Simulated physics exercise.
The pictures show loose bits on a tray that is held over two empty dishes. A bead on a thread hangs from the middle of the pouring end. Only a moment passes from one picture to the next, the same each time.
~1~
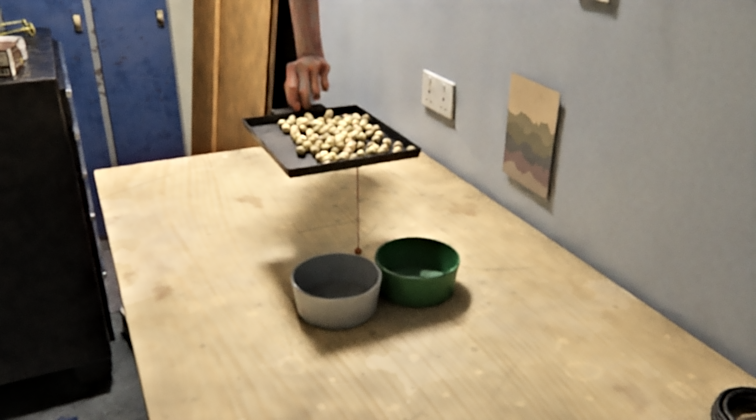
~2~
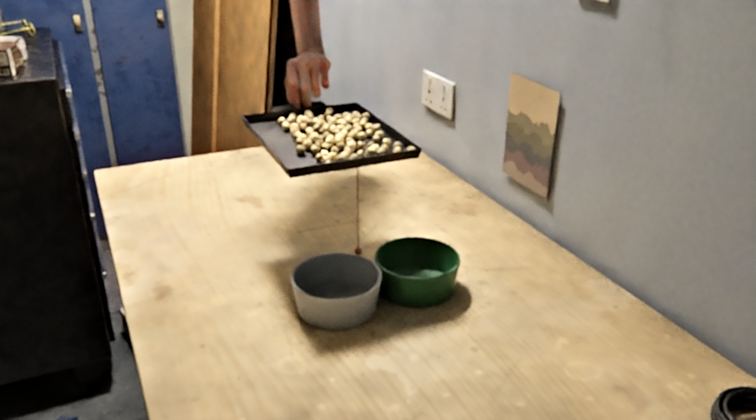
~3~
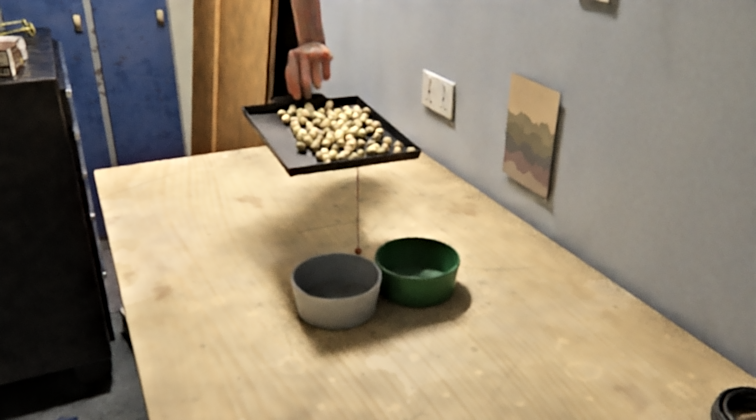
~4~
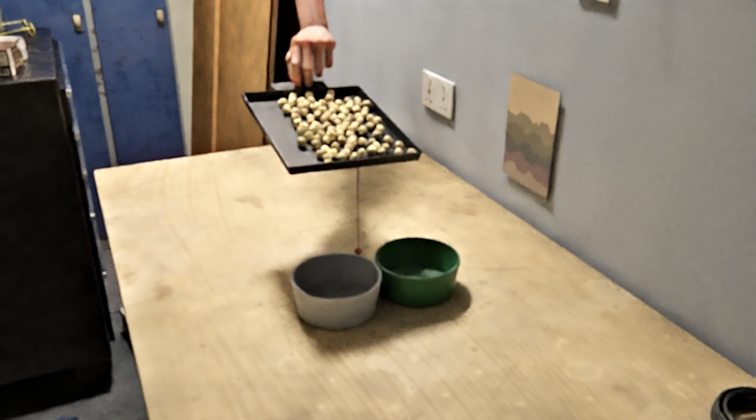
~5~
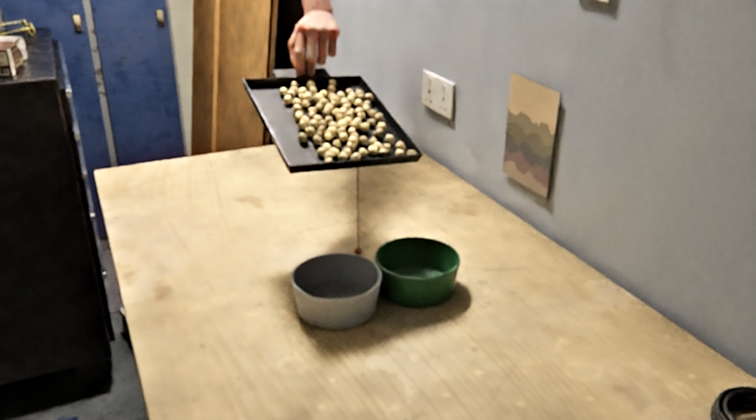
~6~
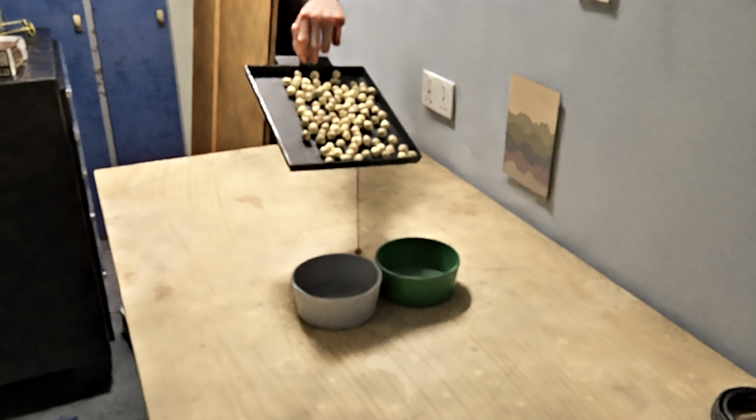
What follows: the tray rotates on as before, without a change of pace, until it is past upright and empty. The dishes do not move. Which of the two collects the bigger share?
Fuller: The right dish.
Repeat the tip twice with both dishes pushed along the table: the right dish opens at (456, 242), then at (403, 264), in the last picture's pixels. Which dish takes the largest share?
At the first place the left one, at the second the right one.
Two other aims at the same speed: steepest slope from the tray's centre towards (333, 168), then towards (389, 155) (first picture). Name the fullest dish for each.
The first try: Left. The second: The right one.
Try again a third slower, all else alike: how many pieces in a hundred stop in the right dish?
Some 70 per cent.
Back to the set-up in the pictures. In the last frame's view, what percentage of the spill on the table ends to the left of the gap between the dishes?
Roughly 20 in a hundred.
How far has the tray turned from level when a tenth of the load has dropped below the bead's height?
Around 115° of tilt.
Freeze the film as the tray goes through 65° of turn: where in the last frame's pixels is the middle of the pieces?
At about (374, 127).
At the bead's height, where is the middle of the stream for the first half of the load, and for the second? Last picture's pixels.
Around (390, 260) and then (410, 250).
Shortly afterwards, tray tipped steeply; the whole lot on the tray.
Next, tray tipped past a quarter turn; all but a few on the tray; only a few in the right dish; only a few in the air.
Some moments later, tray tipped past a quarter turn; near a quarter in the left dish; near two thirds in the right dish; near a quarter outside both.
In the end, tray tipped past a quarter turn; near a quarter in the left dish; near two thirds in the right dish; near a quarter outside both.
